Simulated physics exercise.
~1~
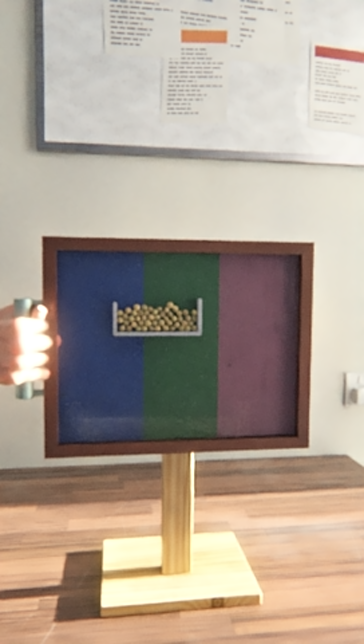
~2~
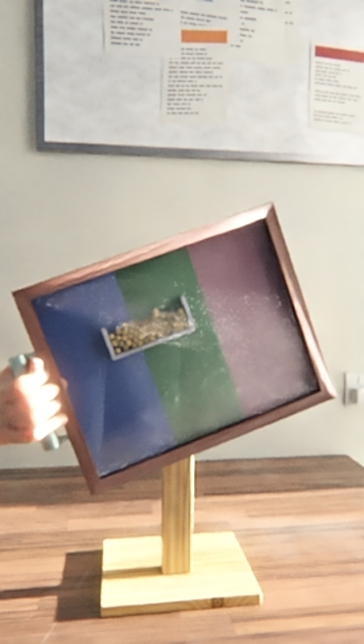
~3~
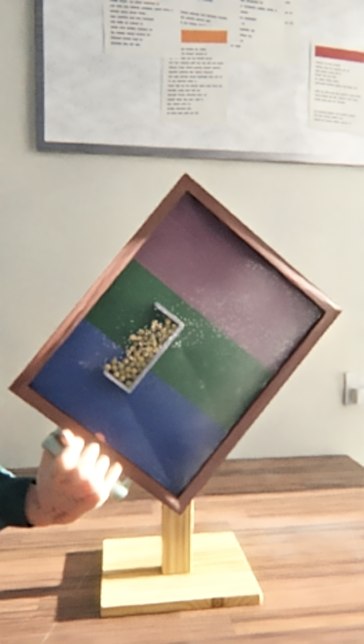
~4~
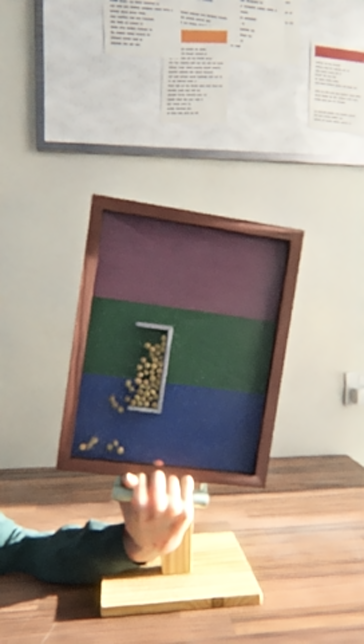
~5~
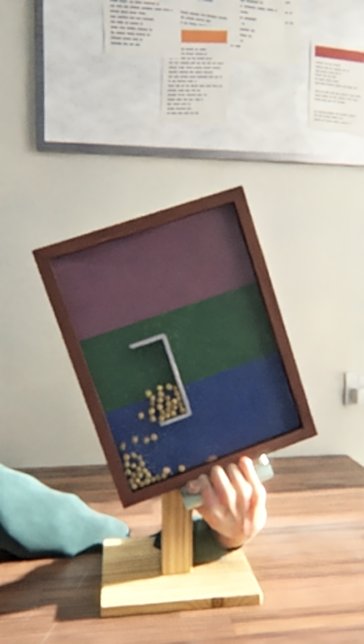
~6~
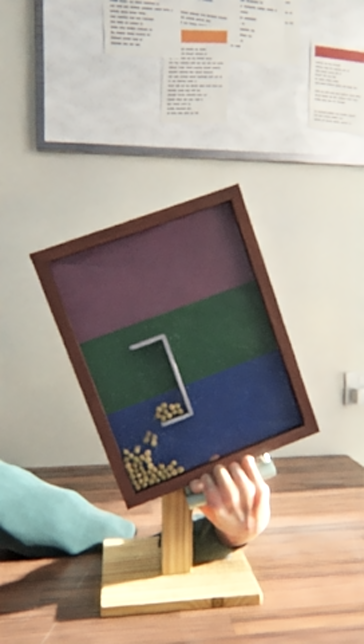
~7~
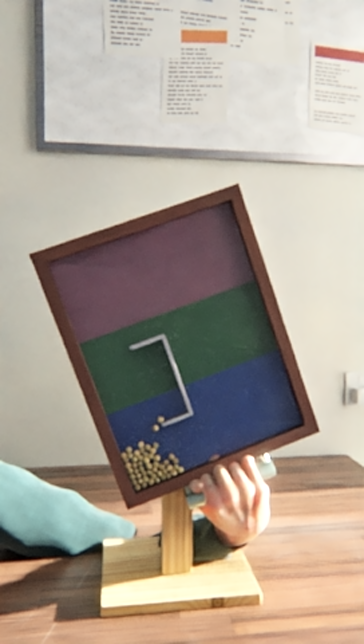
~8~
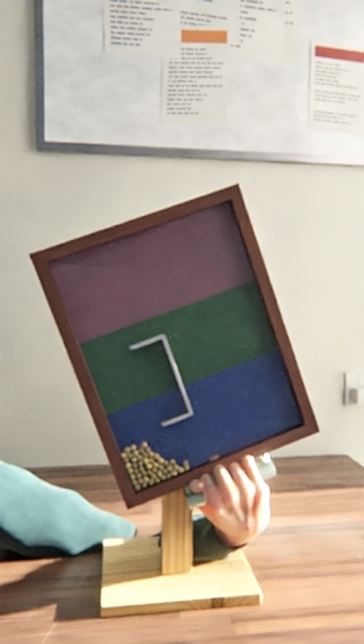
In a room with papers pinned to a board on a pale wall, a fixed camera faces a wooden tabletop. A brown-framed upright panel stands on a pale wooden stand, striped blue, green and purplish pink from left to right, with a small grey open-topped tray holding tan beans. A hand grips the handle at the left and turns the panel anticlockwise past a quarter turn. The tray tips and beans spill onto the blue strip, now lowest. The hand holds still as the last beans slide out, leaving the tray empty and a heap in the bottom left corner, all on blue.
